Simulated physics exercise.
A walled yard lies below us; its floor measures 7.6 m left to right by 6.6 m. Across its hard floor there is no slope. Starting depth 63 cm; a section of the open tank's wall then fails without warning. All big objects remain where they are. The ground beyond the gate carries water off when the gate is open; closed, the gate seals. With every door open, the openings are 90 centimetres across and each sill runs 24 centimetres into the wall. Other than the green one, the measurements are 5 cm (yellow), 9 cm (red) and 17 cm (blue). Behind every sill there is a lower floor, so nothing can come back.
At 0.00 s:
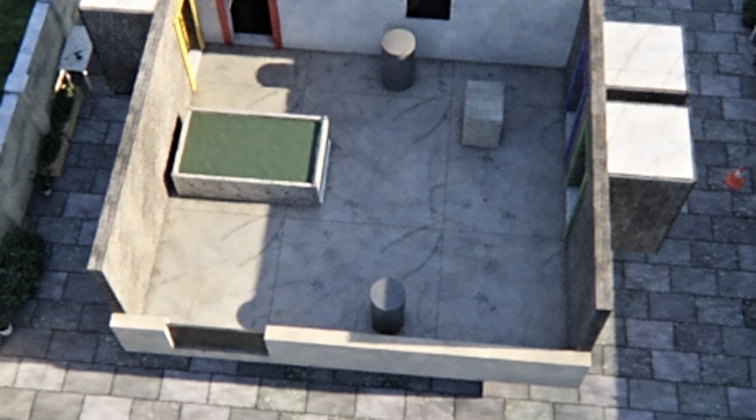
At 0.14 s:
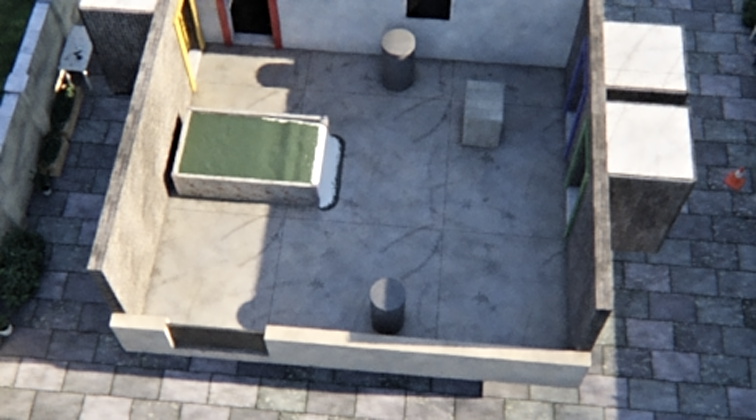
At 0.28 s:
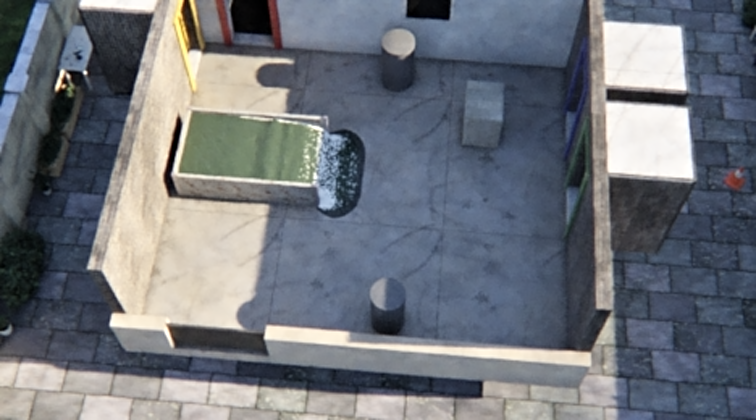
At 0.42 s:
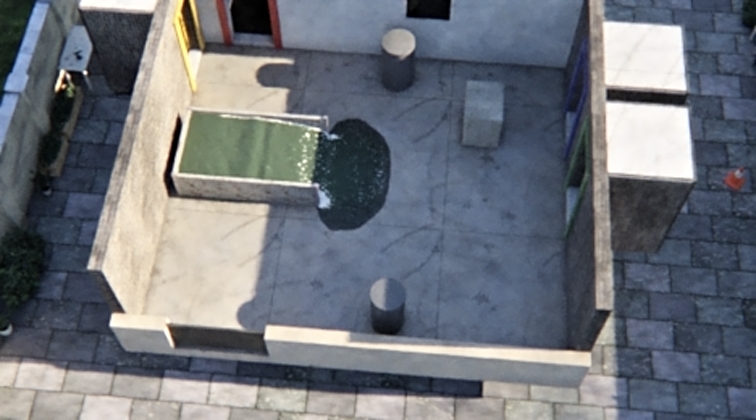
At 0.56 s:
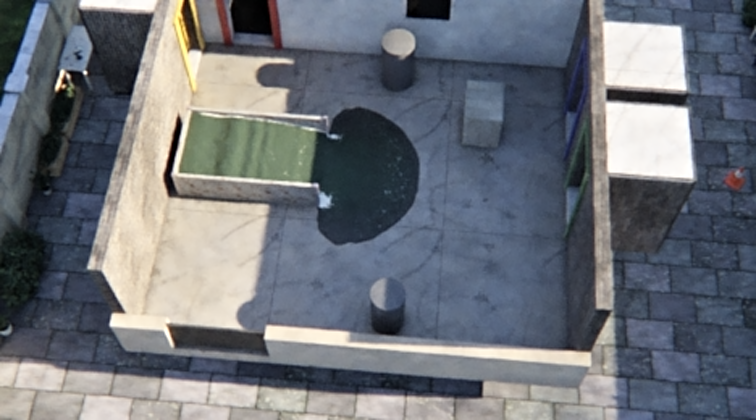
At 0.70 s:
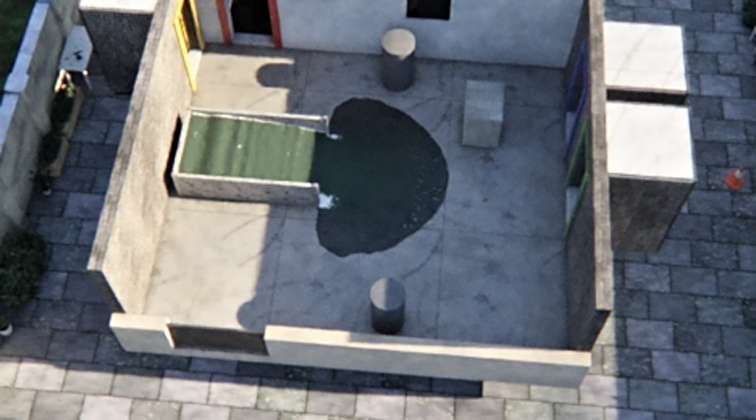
The video shows a walled yard from above with an open tank of still green water at left; water then pours from the tank's right end and spreads rightward across the pale floor in a widening, dark rounded pool.
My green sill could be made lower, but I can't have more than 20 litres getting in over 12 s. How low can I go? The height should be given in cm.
You could bring it down to roughly 17 cm.
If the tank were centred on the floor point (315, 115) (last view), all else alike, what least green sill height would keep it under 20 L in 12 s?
Near 12.0 cm.
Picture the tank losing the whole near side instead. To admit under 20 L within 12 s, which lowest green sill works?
Some 6.5 cm.
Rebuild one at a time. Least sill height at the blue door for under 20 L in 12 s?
At blue, roughly 9.0 cm.
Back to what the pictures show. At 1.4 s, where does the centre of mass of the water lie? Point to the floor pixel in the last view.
Centre of the water: Approx. (308, 169) px.
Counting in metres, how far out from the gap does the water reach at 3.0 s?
6.0 m.
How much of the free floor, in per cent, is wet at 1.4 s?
Wet: Close to 30 %.
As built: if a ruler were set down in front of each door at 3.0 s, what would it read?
In cm - yellow: 0, red: 0, green: 23, blue: 12.
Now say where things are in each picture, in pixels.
Still water, 63 cm deep, in the open tank at (251, 148); the green door at (576, 185) is dry, in the first frame.
The gap is at (321, 164), the front 0.3 m out at (332, 203); the back of the open tank holds 63 cm, in the second frame.
The gap is at (321, 166), the front 0.7 m out at (354, 199); the back of the open tank holds 63 cm, in the third frame.
The front is at (383, 193), 1.2 m from the gap at (321, 166); 2.4 m2 of floor is wet, 63 cm left at the back, in the fourth frame.
Water pours out at (321, 167) and has run 1.8 m, to (411, 195); about 6 cm deep outside, 63 cm at the back, in the fifth frame.
The front is at (444, 182), 2.4 m from the gap at (321, 167); 5.5 m2 of floor is wet, 62 cm left at the back; 2.4 m in a straight line remain to the green door at (576, 185), in the sixth frame.
After 1.4 s water covers 30 % of the floor, deepest (27 cm) near (333, 173); it has not reached the green door.
After 3.0 s water covers 55 % of the floor, deepest (26 cm) near (556, 174); 23 cm at the green door, 0 litres in over its 22 cm sill.
After 12.0 s water covers 100 % of the floor, deepest (11 cm) near (566, 284); 6 cm at the green door, 0 litres in over its 22 cm sill.
At the green door as built, the water arrived by 1.5 s and peaked near 23 cm at 2.8 s.
With a sill of 14 cm, 45 litres would have come in within the 12 s; with 19 cm, 7 litres. So under 20 litres takes about 17 cm.
